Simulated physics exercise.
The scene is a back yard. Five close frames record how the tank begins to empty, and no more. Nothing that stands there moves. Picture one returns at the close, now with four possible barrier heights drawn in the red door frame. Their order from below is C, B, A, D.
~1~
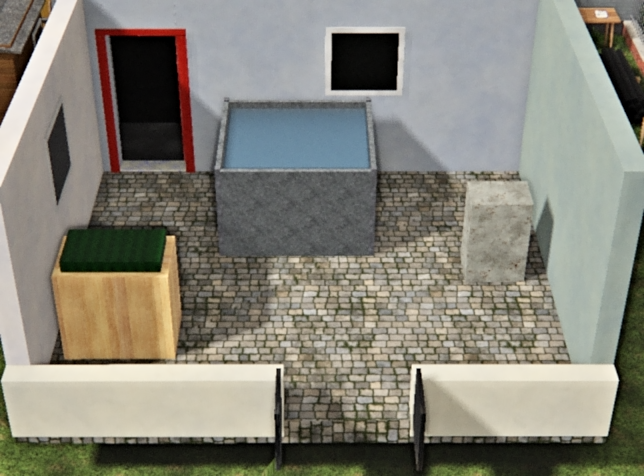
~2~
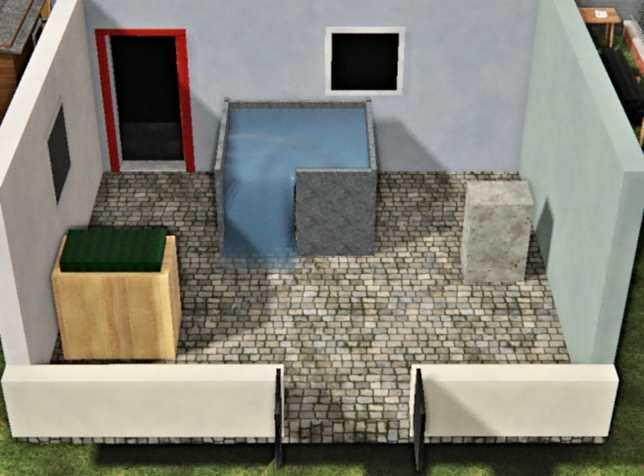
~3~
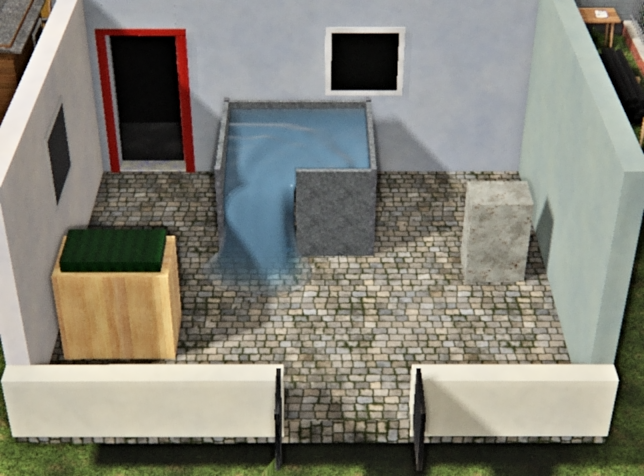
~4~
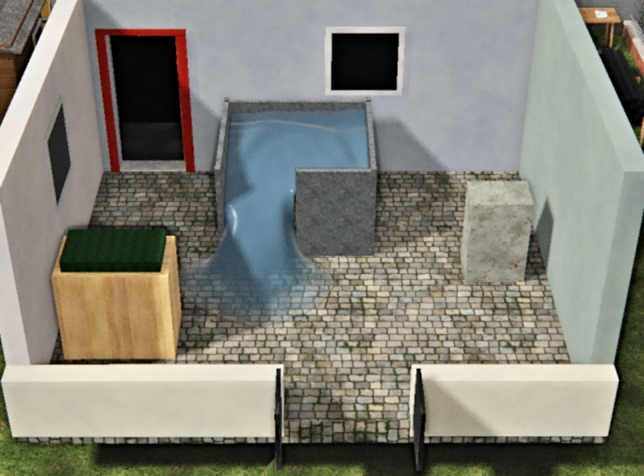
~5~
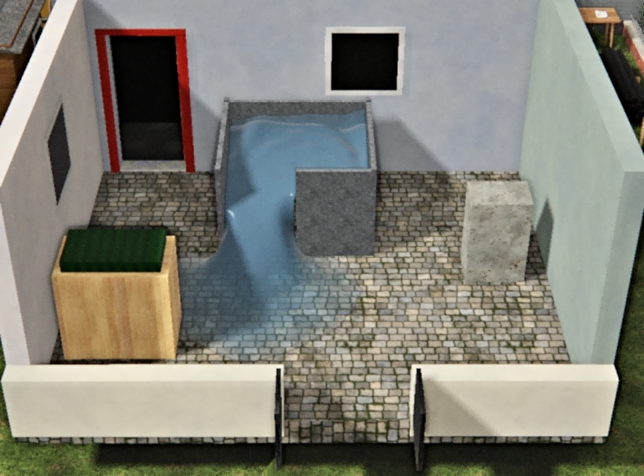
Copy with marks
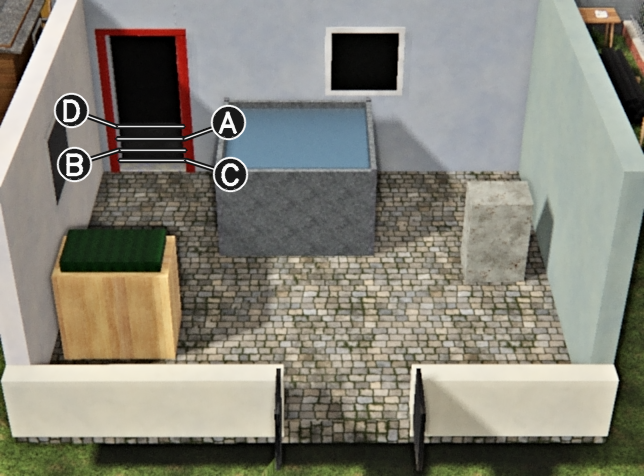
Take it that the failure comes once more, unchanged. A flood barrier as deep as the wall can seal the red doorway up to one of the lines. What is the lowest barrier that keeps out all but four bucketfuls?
That is height C.
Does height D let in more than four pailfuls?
No.
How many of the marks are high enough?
All of the four.
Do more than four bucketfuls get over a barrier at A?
No.
On the marked copy, A at (150, 138); B at (151, 150); C at (152, 160); D at (149, 126); from the bottom up C, B, A, D.
With A, nothing gets over.
With B, nothing gets over.
With C, a splash gets over, under a bucket.
With D, nothing gets over.
